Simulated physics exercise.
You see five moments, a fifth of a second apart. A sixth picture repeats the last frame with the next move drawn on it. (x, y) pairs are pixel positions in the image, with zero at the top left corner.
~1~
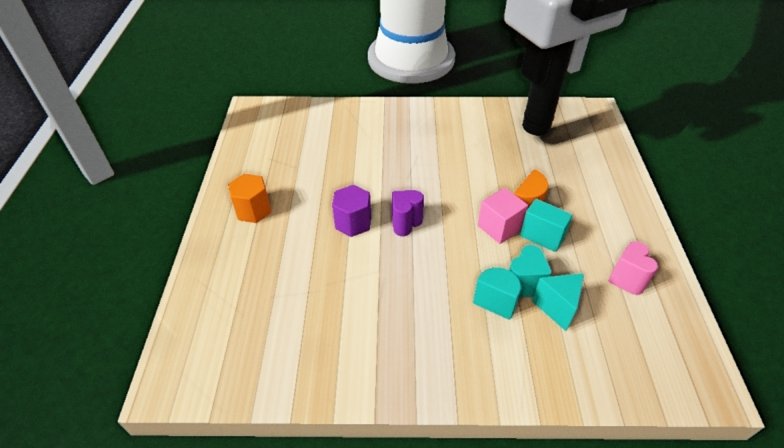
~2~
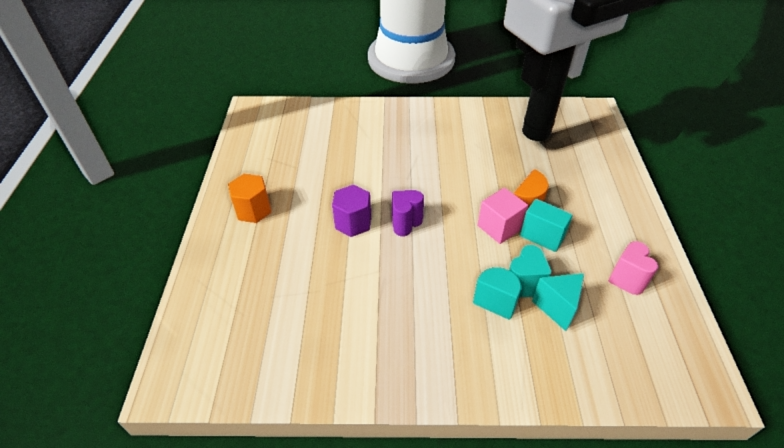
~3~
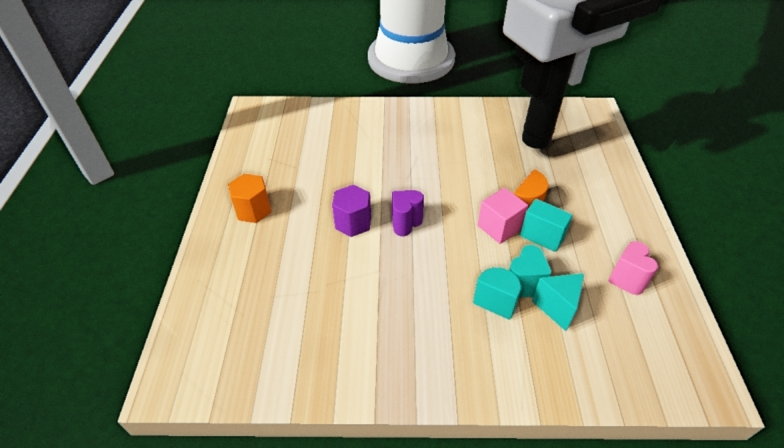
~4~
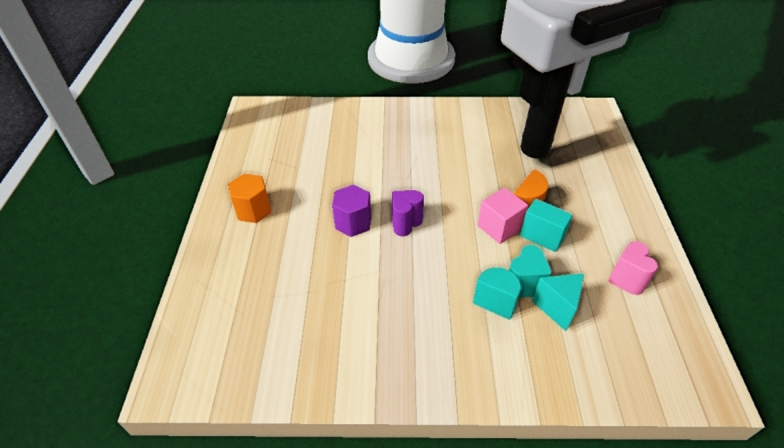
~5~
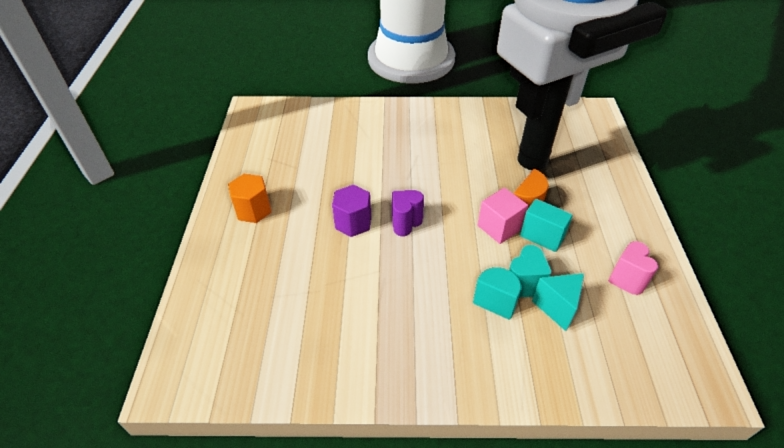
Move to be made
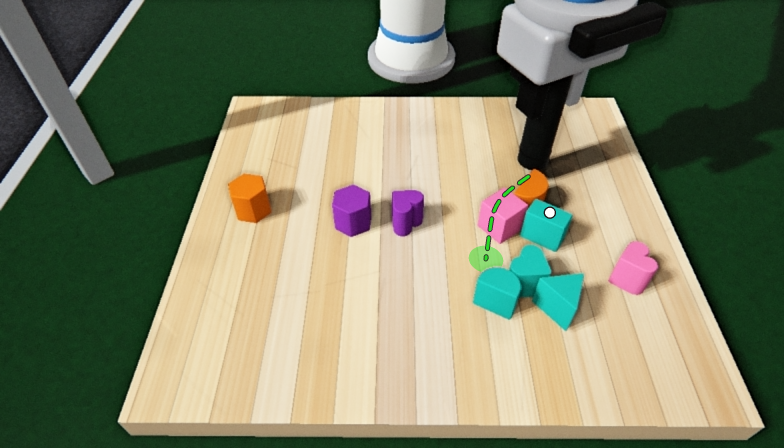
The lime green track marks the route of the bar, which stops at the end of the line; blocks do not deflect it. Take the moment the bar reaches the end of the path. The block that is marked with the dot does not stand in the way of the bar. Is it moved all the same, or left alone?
Here the block that is marked with the dot stays on its spot.
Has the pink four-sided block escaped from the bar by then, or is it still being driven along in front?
By the time the path ends, the pink four-sided block is still sitting right in front of the bar.
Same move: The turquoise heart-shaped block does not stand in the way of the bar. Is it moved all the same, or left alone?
The block you're asking about gets moved.
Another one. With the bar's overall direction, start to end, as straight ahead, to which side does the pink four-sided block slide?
It's set to shift left.
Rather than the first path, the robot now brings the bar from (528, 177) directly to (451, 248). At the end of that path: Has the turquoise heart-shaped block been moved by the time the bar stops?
That would be a no.
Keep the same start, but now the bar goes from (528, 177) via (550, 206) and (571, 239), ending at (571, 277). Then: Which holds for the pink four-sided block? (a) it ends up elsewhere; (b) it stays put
a.
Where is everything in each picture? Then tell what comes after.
The first picture shows bar tip (536, 128); block tops, turquoise half-round block (502, 280); pink four-sided block (505, 203); turquoise heart-shaped block (531, 261); turquoise rectangular block (550, 213).
The second picture shows bar (536, 133); blocks unchanged.
The third picture shows bar (536, 141); blocks unchanged.
The fourth picture shows bar (535, 150); blocks unchanged.
The fifth picture shows bar (532, 161); turquoise half-round block (502, 280); pink four-sided block (505, 203); turquoise heart-shaped block (531, 261); turquoise rectangular block (550, 213).
Path on the board, from (528, 177) over (503, 197) and (491, 225) to (486, 259); the dot is on the turquoise rectangular block.
What follows on the original path. One third of the way, bar (506, 182); nothing pushed yet.
Two thirds of the way, bar (494, 210); pink four-sided block (507, 229), turned 30° anticlockwise.
At the end, bar (489, 244); turquoise half-round block (506, 296); pink four-sided block (508, 262), turned 80° anticlockwise; turquoise heart-shaped block (545, 274); turquoise rectangular block in place.
